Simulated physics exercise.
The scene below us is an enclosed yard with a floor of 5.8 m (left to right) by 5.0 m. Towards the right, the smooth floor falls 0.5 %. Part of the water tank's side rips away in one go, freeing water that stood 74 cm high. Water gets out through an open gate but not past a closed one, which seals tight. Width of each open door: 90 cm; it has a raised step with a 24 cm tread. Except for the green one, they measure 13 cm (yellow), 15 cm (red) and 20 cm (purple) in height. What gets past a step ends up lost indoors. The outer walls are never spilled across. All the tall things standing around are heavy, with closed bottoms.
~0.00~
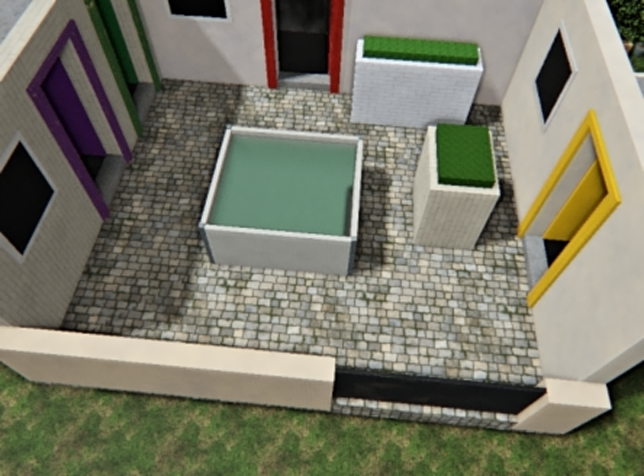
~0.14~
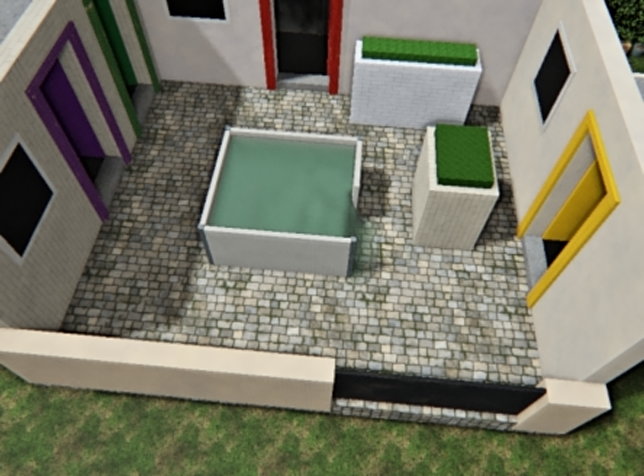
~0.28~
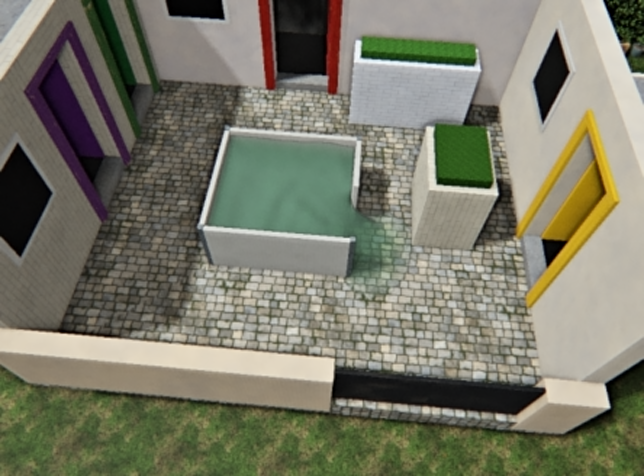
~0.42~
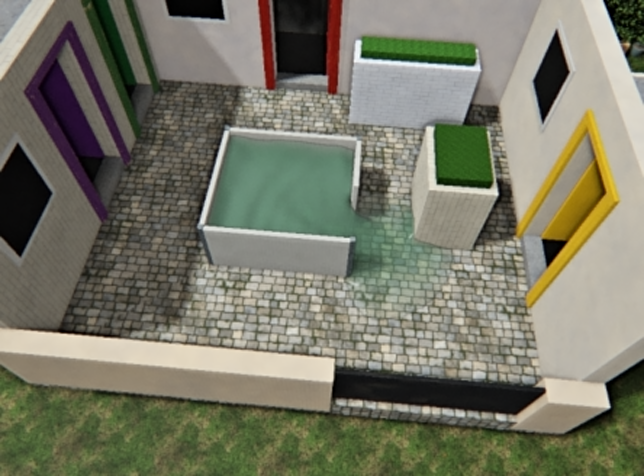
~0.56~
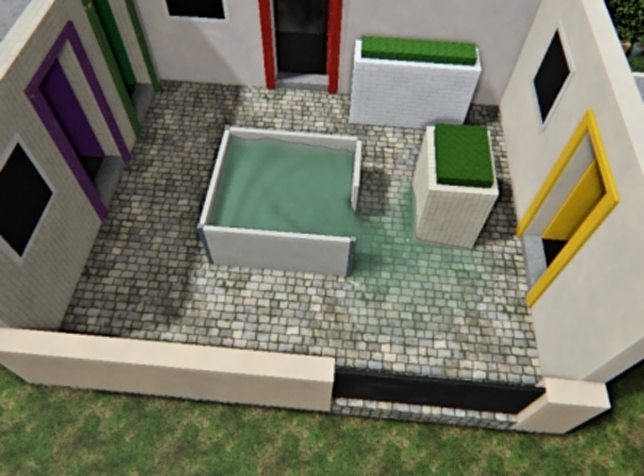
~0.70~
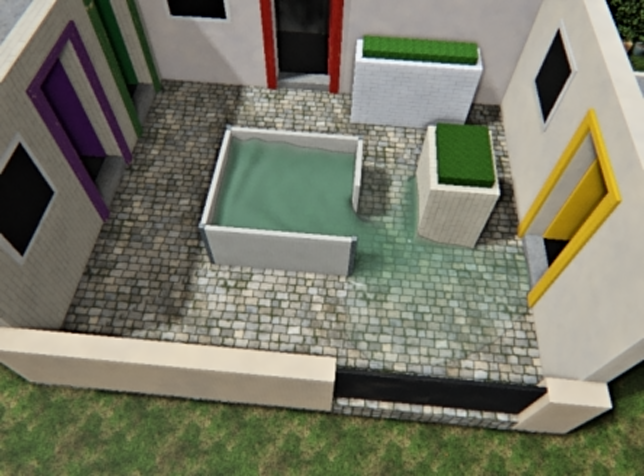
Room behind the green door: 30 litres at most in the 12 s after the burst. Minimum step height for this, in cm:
6 cm, roughly.
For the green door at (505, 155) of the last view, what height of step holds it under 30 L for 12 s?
8.0 cm.
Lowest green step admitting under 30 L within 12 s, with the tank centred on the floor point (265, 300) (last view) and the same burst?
It should be around 8.0 cm high.
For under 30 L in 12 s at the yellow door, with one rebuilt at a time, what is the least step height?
Yellow door, minimum about 26 cm.
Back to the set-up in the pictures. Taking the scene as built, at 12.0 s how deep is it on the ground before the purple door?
About 7.5 centimetres deep.
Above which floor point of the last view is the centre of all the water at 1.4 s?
I'd put it close to (344, 238).
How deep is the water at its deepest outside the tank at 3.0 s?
About 26 cm at most.
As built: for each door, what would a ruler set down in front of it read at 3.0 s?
Centimetres: Yellow = 22, red = 5, purple = 0, green = 0.
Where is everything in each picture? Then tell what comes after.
In the first frame, still water, 74 cm deep, in the water tank at (287, 183); the green door at (131, 59) is dry.
In the second frame, the front is at (371, 255), 0.3 m from the gap at (350, 237); 0.2 m2 of floor is wet, 74 cm left at the back.
In the third frame, the gap is at (349, 238), the front 0.8 m out at (406, 250); the back of the water tank holds 74 cm.
In the fourth frame, the front is at (446, 265), 1.3 m from the gap at (349, 239); 1.6 m2 of floor is wet, 71 cm left at the back.
In the fifth frame, water pours out at (349, 238) and has run 1.9 m, to (492, 272); about 6 cm deep outside, 63 cm at the back.
In the sixth frame, the front is at (529, 299), 2.4 m from the gap at (350, 237); 3.8 m2 of floor is wet, 64 cm left at the back; the green door at (130, 59), 4.1 m from the gap, is still 3.7 m from the nearest water.
After 1.4 s water covers 30 % of the floor, deepest (50 cm) near (545, 403); it has not reached the green door.
After 3.0 s water covers 50 % of the floor, deepest (26 cm) near (532, 317); it has not reached the green door.
After 12.0 s water covers 95 % of the floor, deepest (12 cm) near (334, 144); 9 cm at the green door, 0 litres in over its 20 cm step.
At the green door as built, the water arrived by 4.1 s and peaked near 12 cm at 8.2 s.
With a step of 5.5 cm, 40 litres would have come in within the 12 s; with 7.5 cm, 15 litres. So under 30 litres takes about 6 cm.
